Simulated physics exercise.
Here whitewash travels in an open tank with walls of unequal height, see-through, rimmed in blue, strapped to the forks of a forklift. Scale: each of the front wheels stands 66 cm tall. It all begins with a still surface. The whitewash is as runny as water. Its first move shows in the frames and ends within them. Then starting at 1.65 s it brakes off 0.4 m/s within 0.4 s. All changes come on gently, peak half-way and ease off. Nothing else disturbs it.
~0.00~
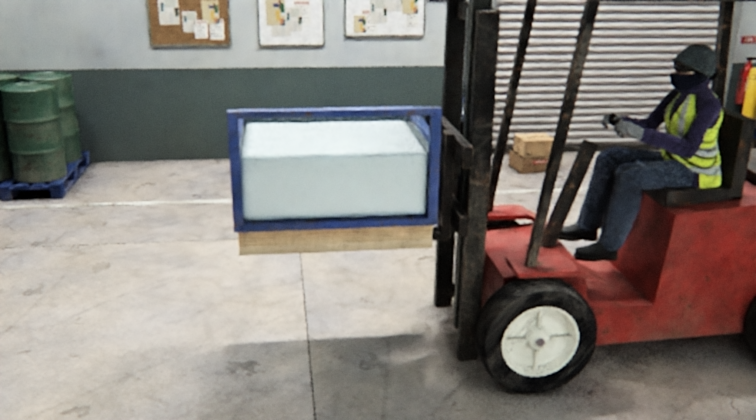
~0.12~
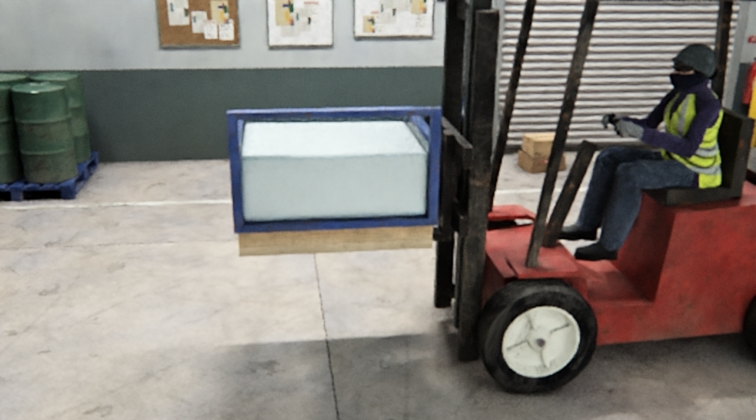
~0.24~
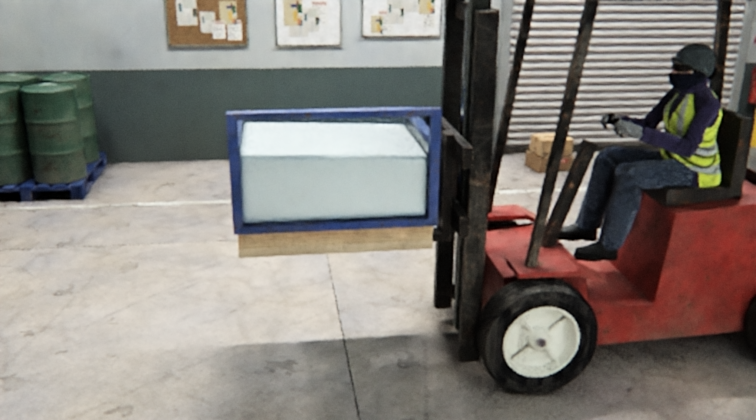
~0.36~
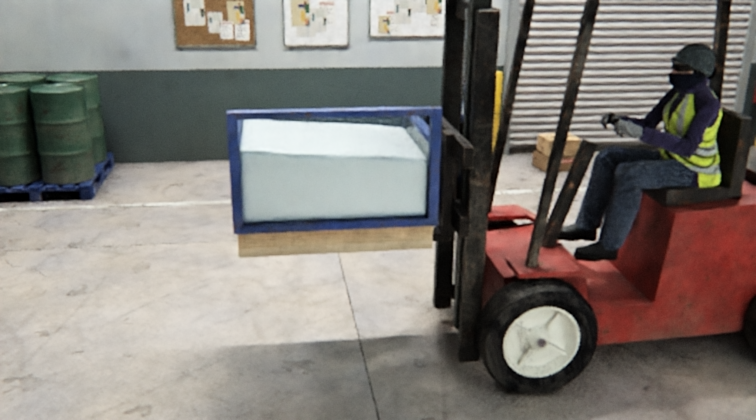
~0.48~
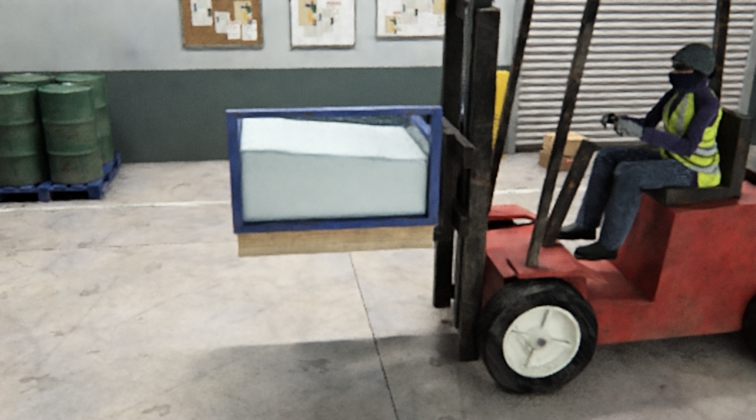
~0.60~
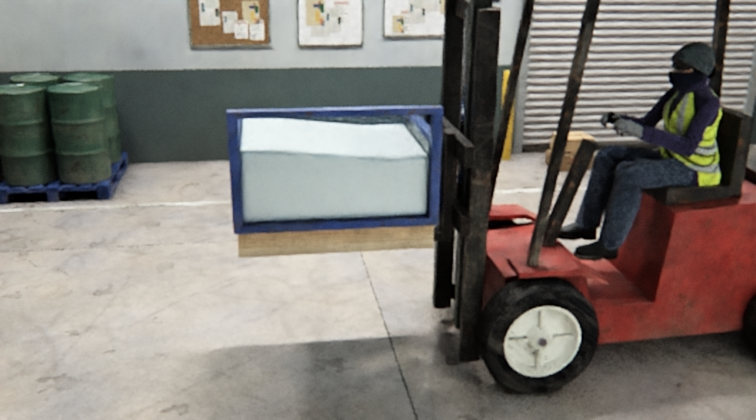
A red forklift rolls left, and its tank's pale liquid rises slightly leftward, then partly levels.
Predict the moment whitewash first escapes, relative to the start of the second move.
It overflows never.
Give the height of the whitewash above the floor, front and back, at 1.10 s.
Front 32 cm, back 38 cm.
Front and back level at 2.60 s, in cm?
Front 30 cm, back 40 cm.
Then, 1.10 s in, the surface is 31 cm up at the front and 39 cm at the back; nothing has left.
Then, 1.80 s in, the surface is 40 cm up at the front and 31 cm at the back; nothing has left.
Then, 2.60 s in, the surface is 29 cm up at the front and 40 cm at the back; nothing has left.
Then, 5.03 s in, nothing has left.
